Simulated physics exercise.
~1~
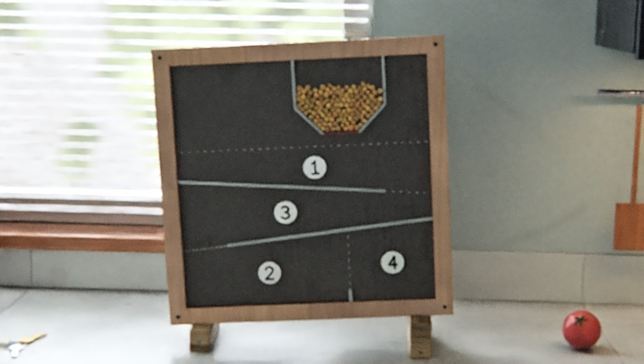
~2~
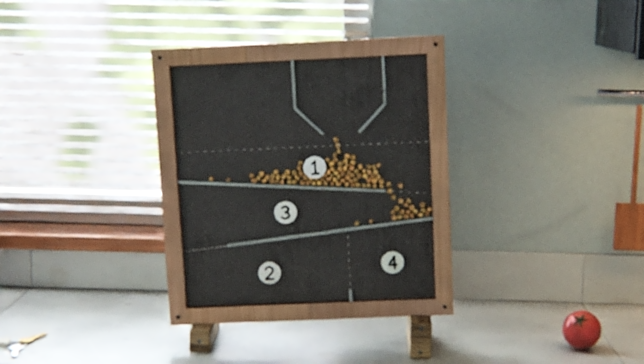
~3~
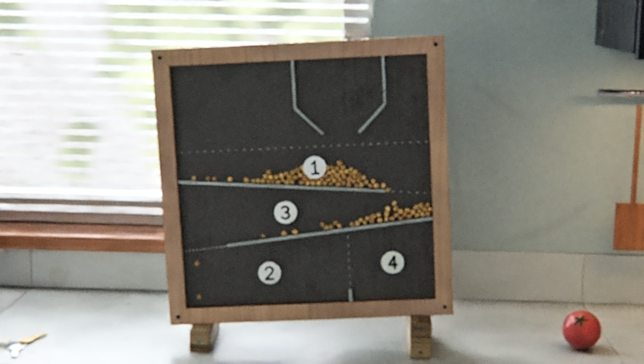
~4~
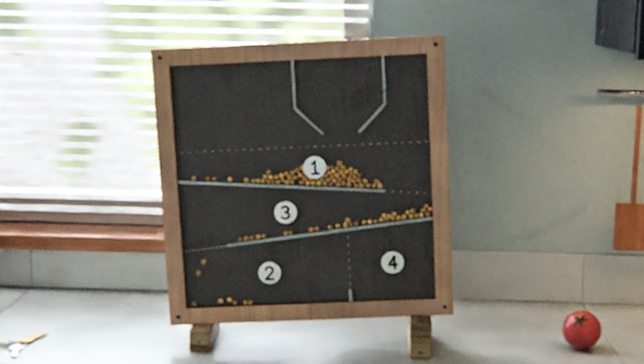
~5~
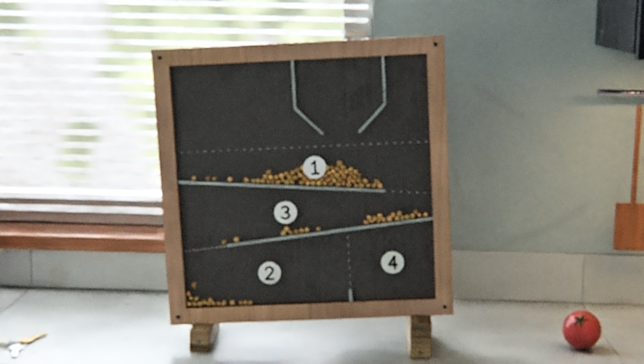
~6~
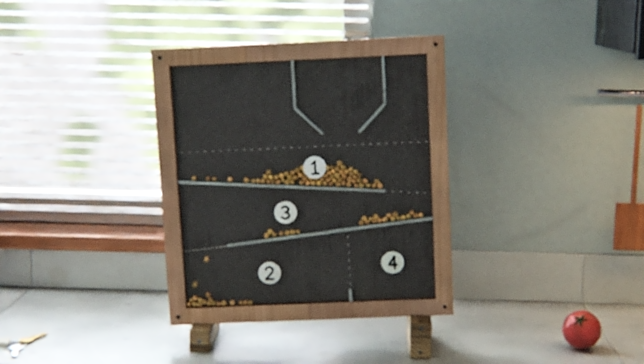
A dark, wood-framed panel with a funnel full of golden-brown beads near its top stands on two small blocks on a pale surface, seen from the front by a still camera. Behind it are a window with white blinds and a grey-blue wall, and a red ball sits at the right. The beads pour from the funnel onto the upper ramp, and some spill off its right end to the lower ramp. They then trickle leftward and drop into the bottom left corner. Finally, most remain heaped on the upper ramp, with smaller groups on the lower ramp and the floor at left.
